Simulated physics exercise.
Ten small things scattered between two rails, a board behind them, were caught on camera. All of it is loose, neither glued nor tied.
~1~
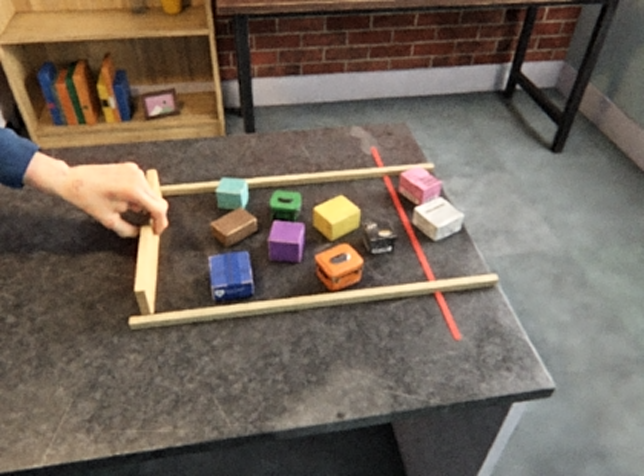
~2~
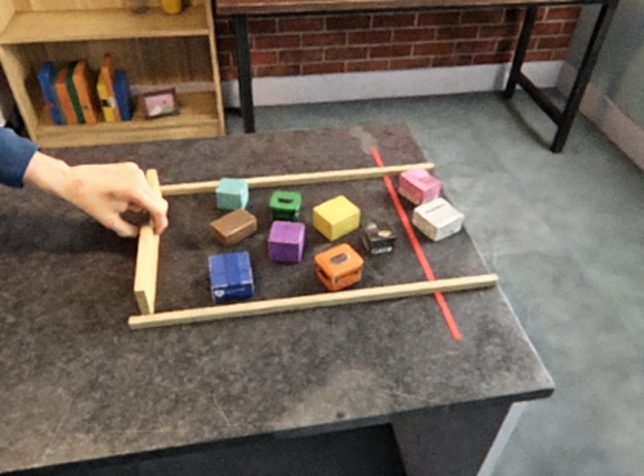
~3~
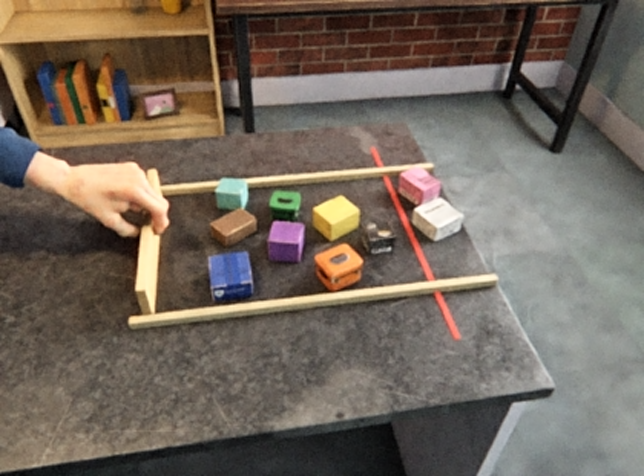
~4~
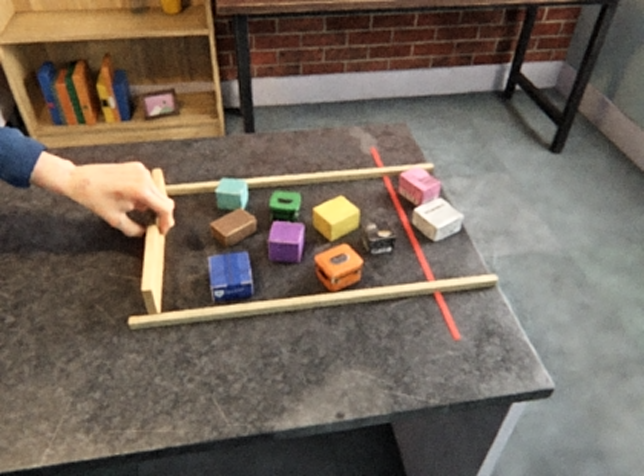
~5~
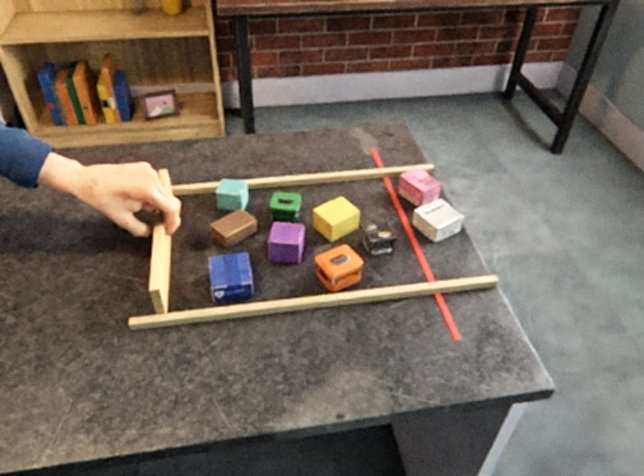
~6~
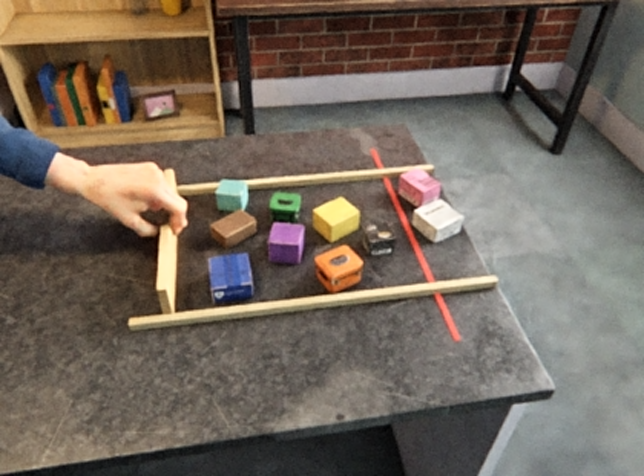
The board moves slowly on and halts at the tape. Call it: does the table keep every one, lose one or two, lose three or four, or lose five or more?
It loses one or two.
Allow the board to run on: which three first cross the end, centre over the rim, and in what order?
First the white box, then the pink box, then the orange case.
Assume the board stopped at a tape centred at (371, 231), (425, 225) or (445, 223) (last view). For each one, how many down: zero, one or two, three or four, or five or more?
First zero, then five or more, then five or more.
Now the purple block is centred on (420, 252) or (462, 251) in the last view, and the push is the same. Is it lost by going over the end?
Well, the purple block is gone in the first case and is gone in the second.
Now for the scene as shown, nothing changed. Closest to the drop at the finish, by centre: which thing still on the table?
The one in question is the orange case.
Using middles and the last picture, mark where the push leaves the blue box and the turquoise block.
Middles: Around (446, 262) and around (402, 179).
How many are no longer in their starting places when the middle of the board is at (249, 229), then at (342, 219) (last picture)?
At first I count 4, and then 8.
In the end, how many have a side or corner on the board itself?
Result: 4 in all.
A little later, none off yet; white box at rest near (437, 221); pink box at rest near (419, 188); black box at rest near (378, 239).
Next, none off yet; white box at rest near (437, 221); pink box at rest near (419, 188); black box shifted about its own width near (397, 242).
When it is over, the number that fall off is one or two; down, pink box and white box.
